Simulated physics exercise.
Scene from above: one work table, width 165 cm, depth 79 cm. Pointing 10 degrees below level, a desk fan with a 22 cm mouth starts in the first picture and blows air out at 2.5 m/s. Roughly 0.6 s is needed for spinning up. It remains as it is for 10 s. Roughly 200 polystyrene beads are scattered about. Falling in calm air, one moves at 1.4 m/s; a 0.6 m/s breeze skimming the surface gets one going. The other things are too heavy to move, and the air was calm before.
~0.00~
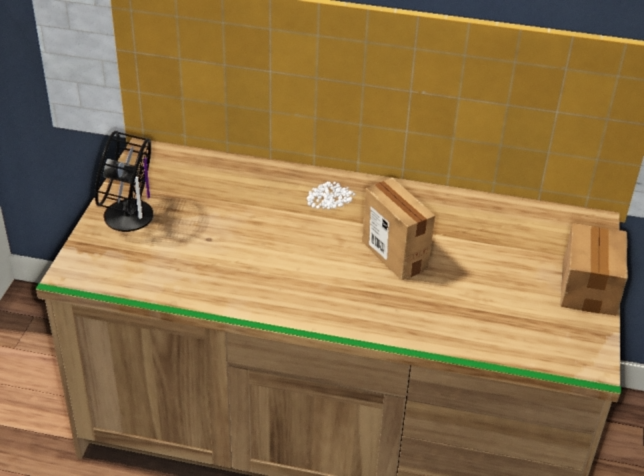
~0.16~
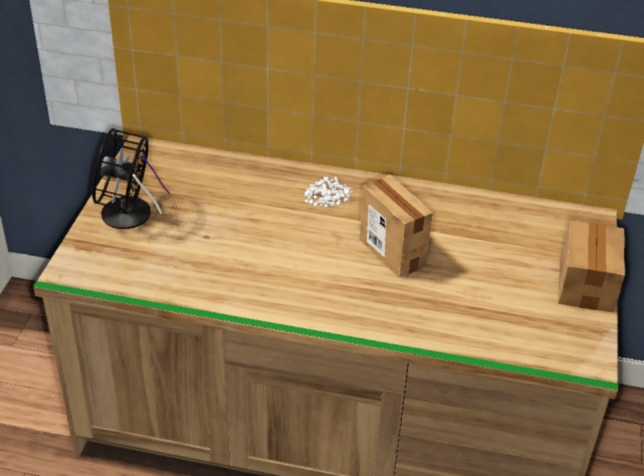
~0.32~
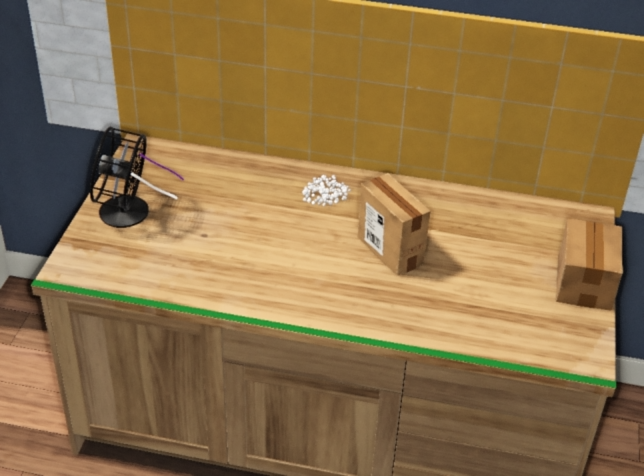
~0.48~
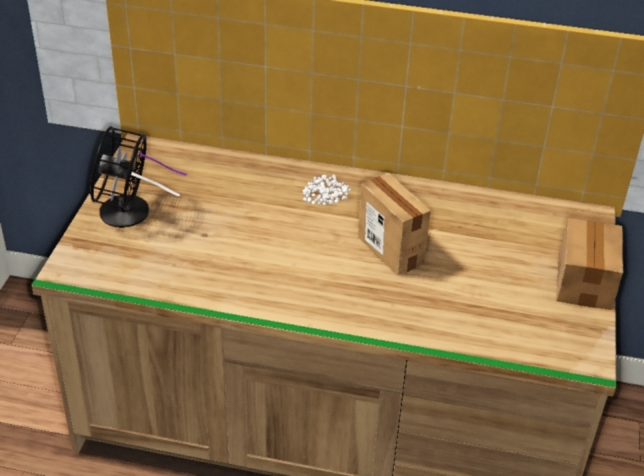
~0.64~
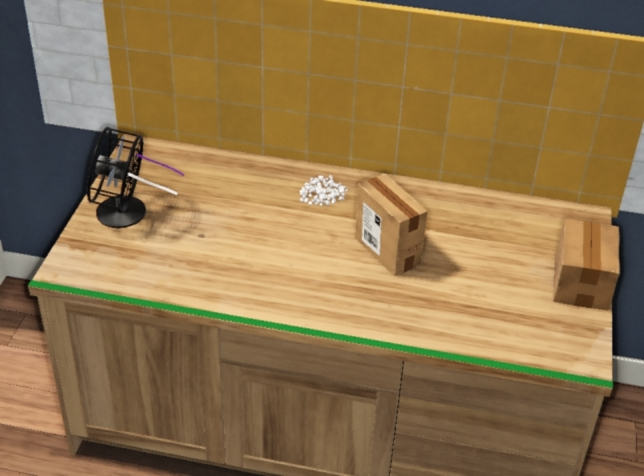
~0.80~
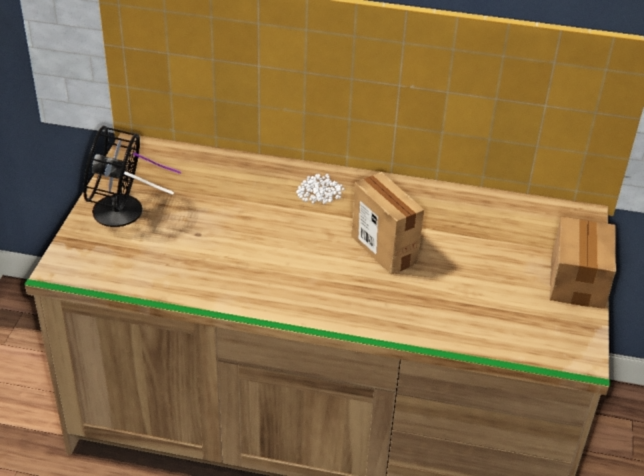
On a wooden worktop with a green front edge, seen from above, a small black desk fan stands at the left, facing a pile of white beads and two cardboard boxes. The fan's ribbons lift and stream out to the right, then keep fluttering while the beads barely change.
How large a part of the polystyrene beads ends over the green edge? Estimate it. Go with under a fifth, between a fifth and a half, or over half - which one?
The amount never gets to a fifth.
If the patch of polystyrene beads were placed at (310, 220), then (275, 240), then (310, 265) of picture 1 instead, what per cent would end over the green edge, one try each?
In turn: 1 per cent, 80 per cent, 100 per cent.
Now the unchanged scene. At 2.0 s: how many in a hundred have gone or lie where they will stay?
0 %.
After 2.0 s, 0 % are over the green edge; the middle of those still in play is near (403, 176); 0 % have settled or left.
After 3.2 s, 0 % are over the green edge; the middle of those still in play is near (377, 170); 51 % have settled or left.
After 5.5 s, 0 % are over the green edge; the middle of those still in play is near (365, 168); 74 % have settled or left.
After 10.0 s, at the end, 0 % are over the green edge.
